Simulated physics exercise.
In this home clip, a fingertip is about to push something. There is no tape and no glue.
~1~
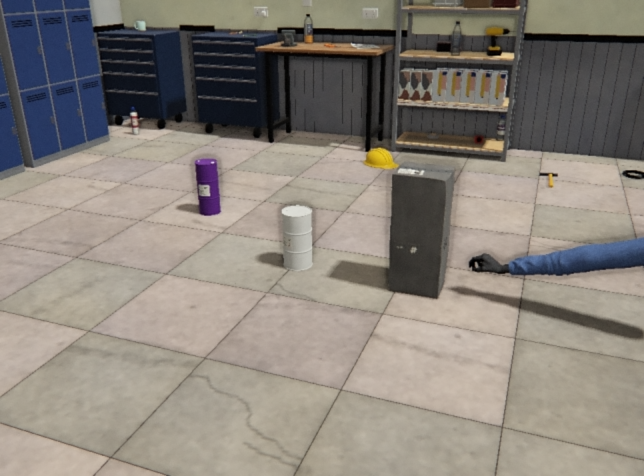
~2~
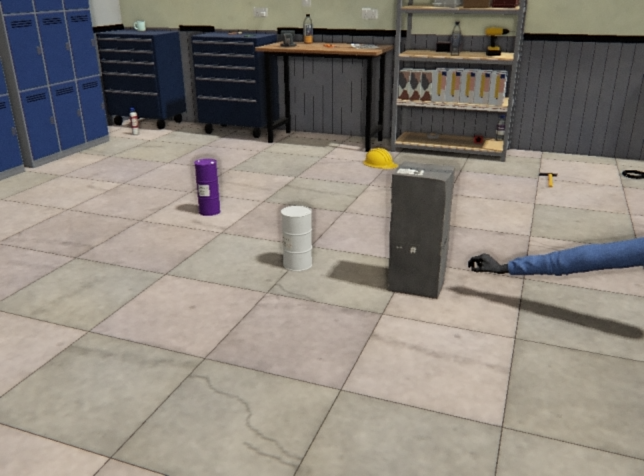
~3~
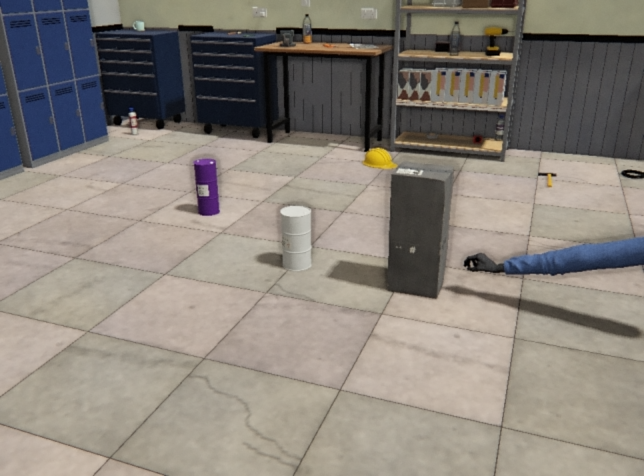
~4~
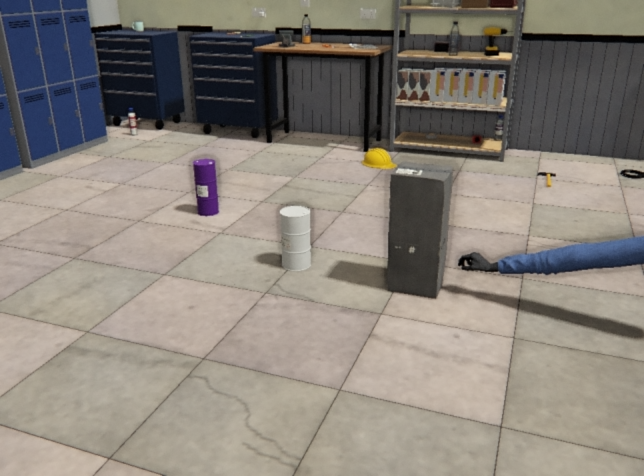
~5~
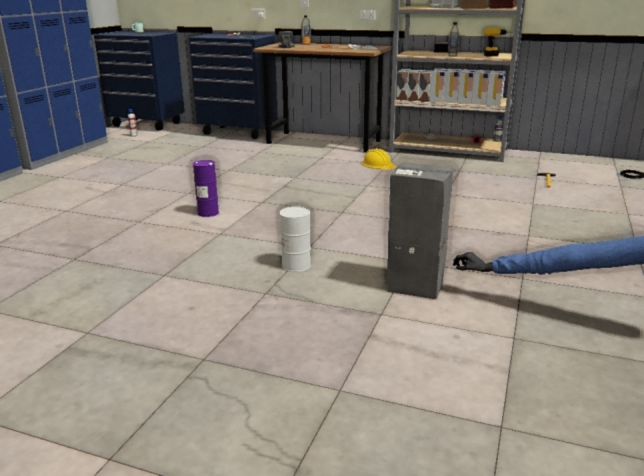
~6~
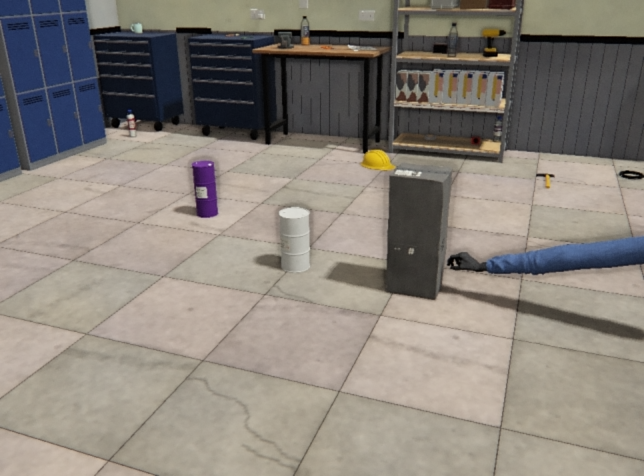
A gloved hand on a blue-sleeved arm inching left toward a tall grey box, with white and purple drums standing still.
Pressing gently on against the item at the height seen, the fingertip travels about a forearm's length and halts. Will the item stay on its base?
Remains balanced.
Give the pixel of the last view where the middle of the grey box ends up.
Close to (351, 223) in the last picture.
Then, 0.50 s later than the last frame, grey box moved a little near (394, 228).
Then, 0.90 s later than the last frame, grey box moved about its own width near (370, 225).
When it is over, moved from the start, grey box. End places, in pixels of the last picture, grey box near (351, 223).
